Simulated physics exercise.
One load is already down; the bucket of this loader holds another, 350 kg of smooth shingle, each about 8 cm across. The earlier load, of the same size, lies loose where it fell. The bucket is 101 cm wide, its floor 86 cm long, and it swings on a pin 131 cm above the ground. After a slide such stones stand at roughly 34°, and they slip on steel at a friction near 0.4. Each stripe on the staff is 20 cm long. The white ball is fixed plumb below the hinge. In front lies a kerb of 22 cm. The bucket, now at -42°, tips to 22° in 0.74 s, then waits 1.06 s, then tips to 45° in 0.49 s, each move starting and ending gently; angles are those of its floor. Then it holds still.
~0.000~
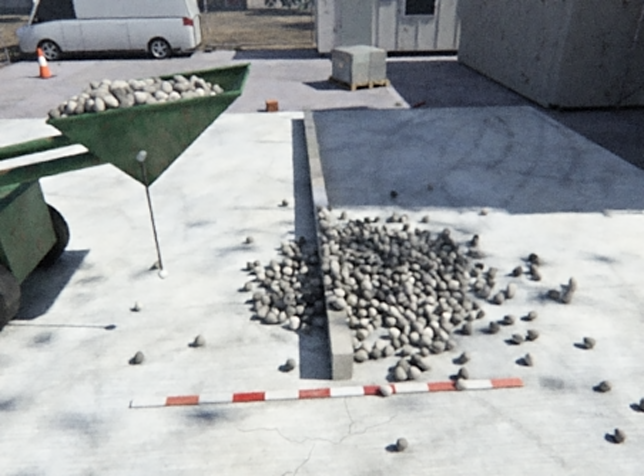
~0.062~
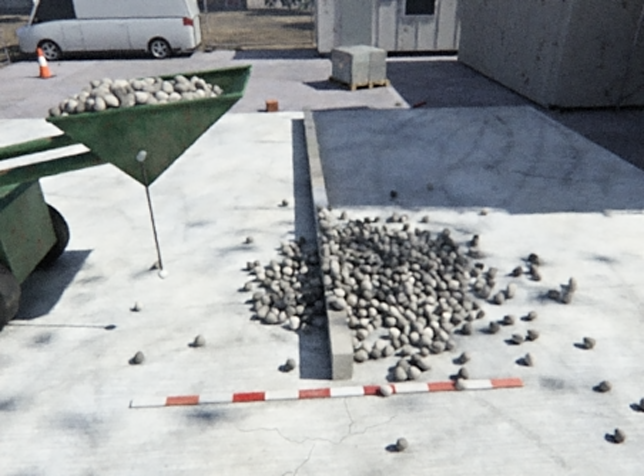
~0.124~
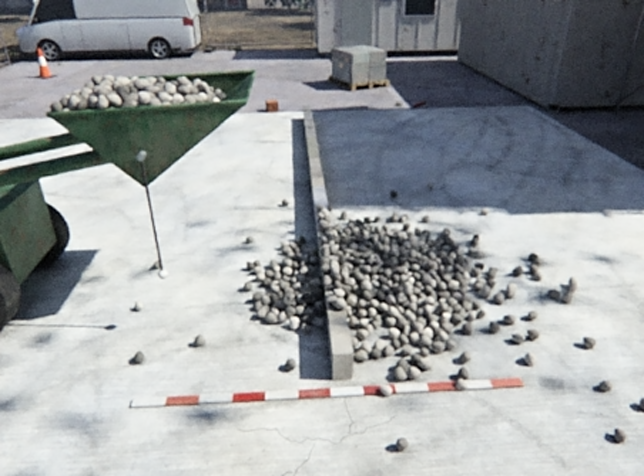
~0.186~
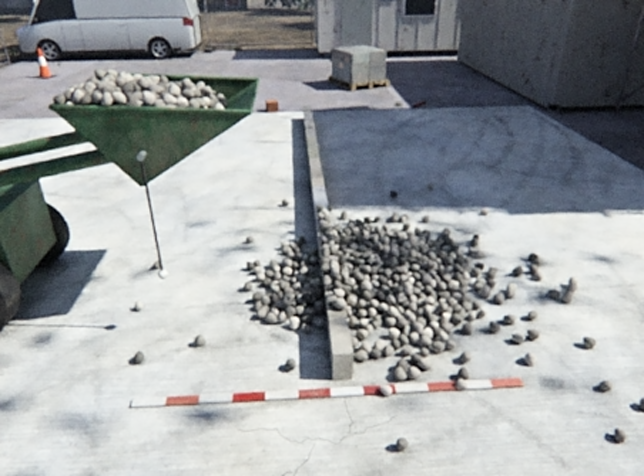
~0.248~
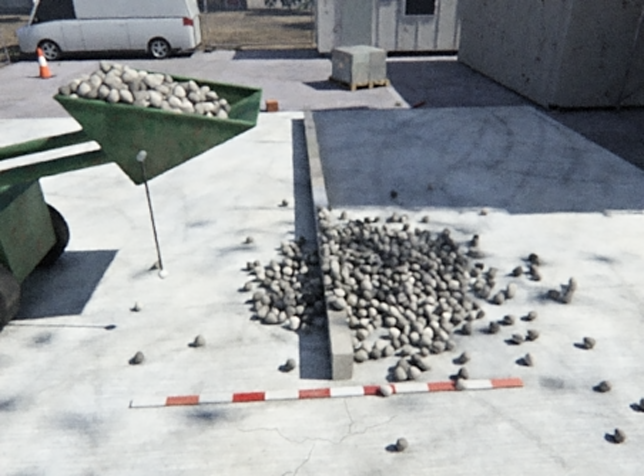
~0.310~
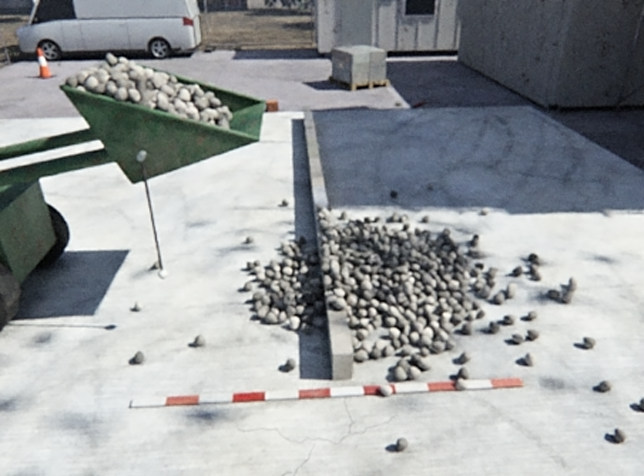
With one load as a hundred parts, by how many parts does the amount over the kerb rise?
Some 27 per cent is added.
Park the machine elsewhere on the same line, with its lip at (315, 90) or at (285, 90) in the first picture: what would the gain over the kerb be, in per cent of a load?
First some 95, then 75 per cent.
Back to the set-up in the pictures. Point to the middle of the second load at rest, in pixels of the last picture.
Near (304, 271).
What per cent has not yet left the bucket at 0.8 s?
It holds some 95 per cent.
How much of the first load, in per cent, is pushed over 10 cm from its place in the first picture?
Roughly 10 per cent of them.
After 0.6 s the floor is at 12°; in per cent of one load, 100 in the bucket, 20 on this side of the kerb, 81 over the kerb; the foremost stones are at (561, 290).
After 0.8 s the floor is at 22°; in per cent of one load, 93 in the bucket, 27 on this side of the kerb, 81 over the kerb; the foremost stones are at (561, 290).
After 2.7 s the floor is at 45°; in per cent of one load, 0 in the bucket, 93 on this side of the kerb, 108 over the kerb; the foremost stones are at (572, 297).
After 5.3 s the floor is at 45°; in per cent of one load, 0 in the bucket, 93 on this side of the kerb, 108 over the kerb; the foremost stones are at (572, 297). Net gain over the kerb, 27.
